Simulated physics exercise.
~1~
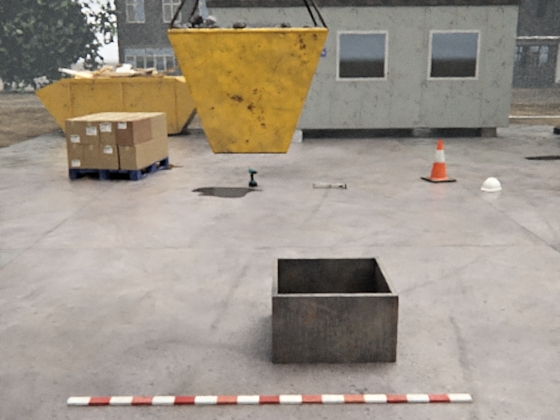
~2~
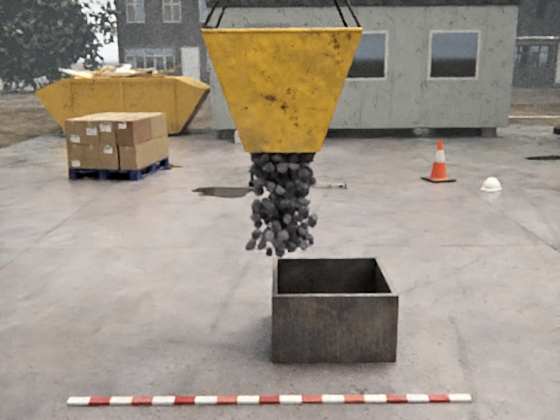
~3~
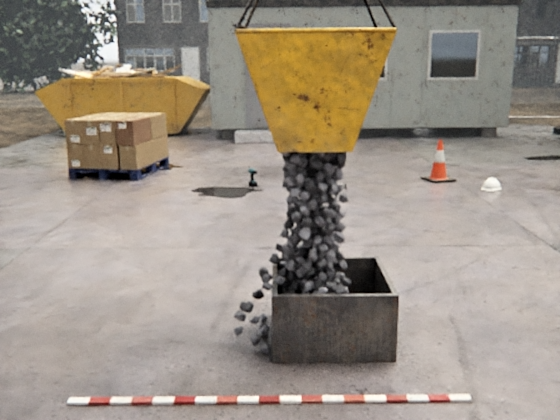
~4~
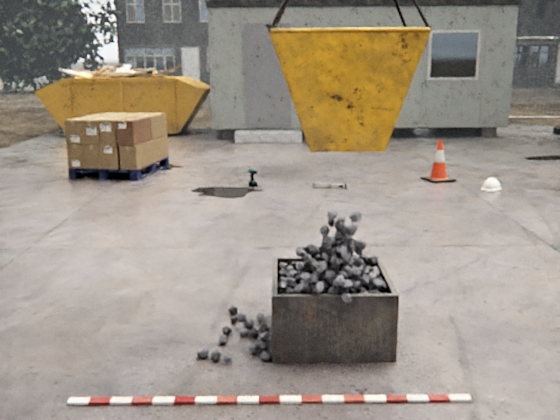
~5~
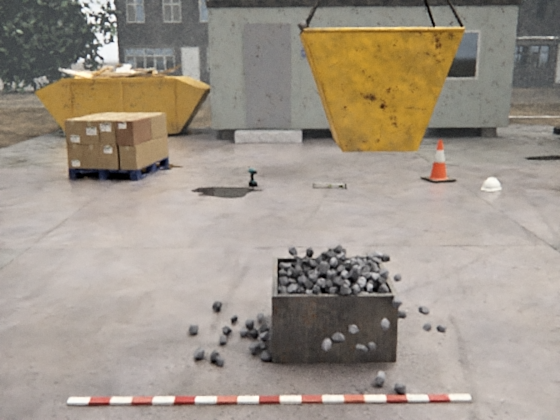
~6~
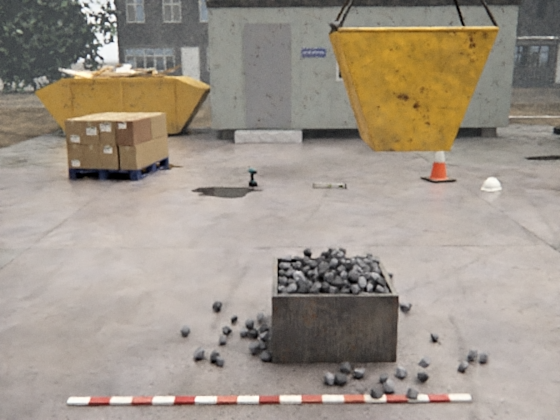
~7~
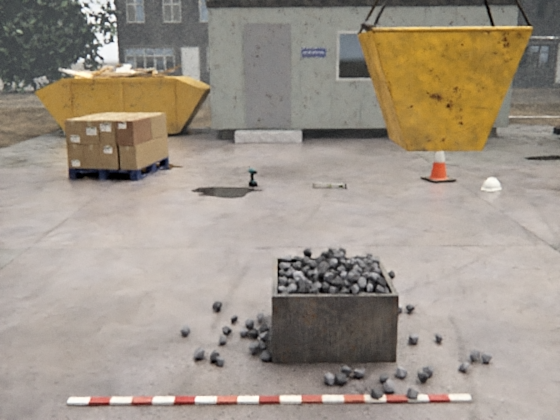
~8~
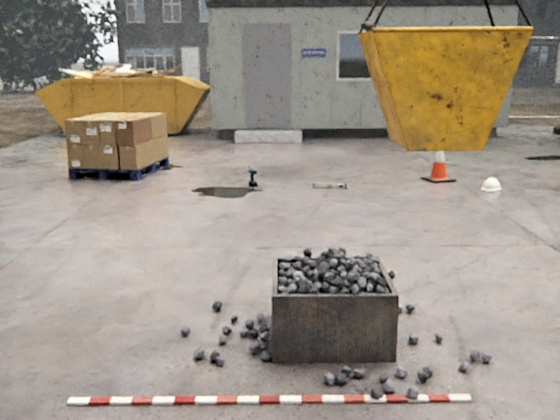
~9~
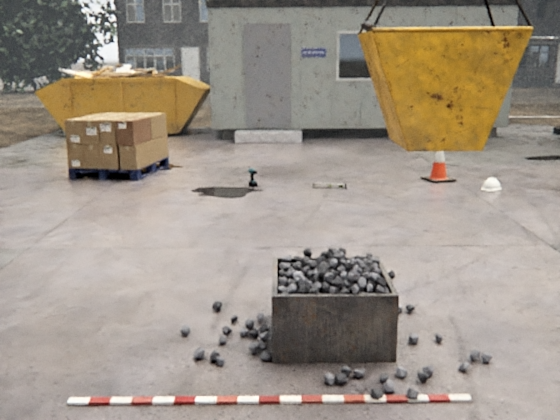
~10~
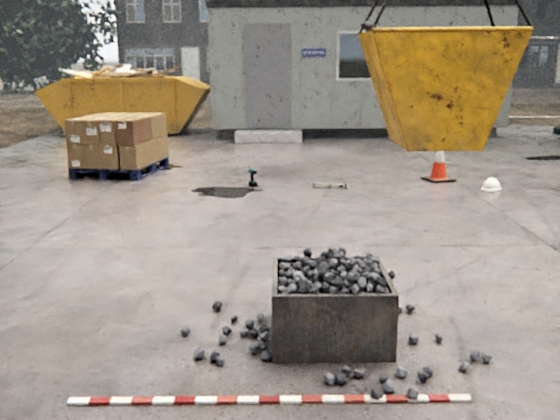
The clip opens on a tapered yellow skip hanging from cables above a concrete yard, with an open dark metal bin and a red-and-white striped staff below. As the skip travels right, grey stones pour from its underside in a dense column. The first ones drop at the bin's left edge, and a few scatter on the ground there. Most of the stream then falls inside, heaping above the rim, while some stones tumble off to the front and right. The emptied skip continues right and stops above the traffic cone, leaving the bin piled full with a few stones strewn around it.
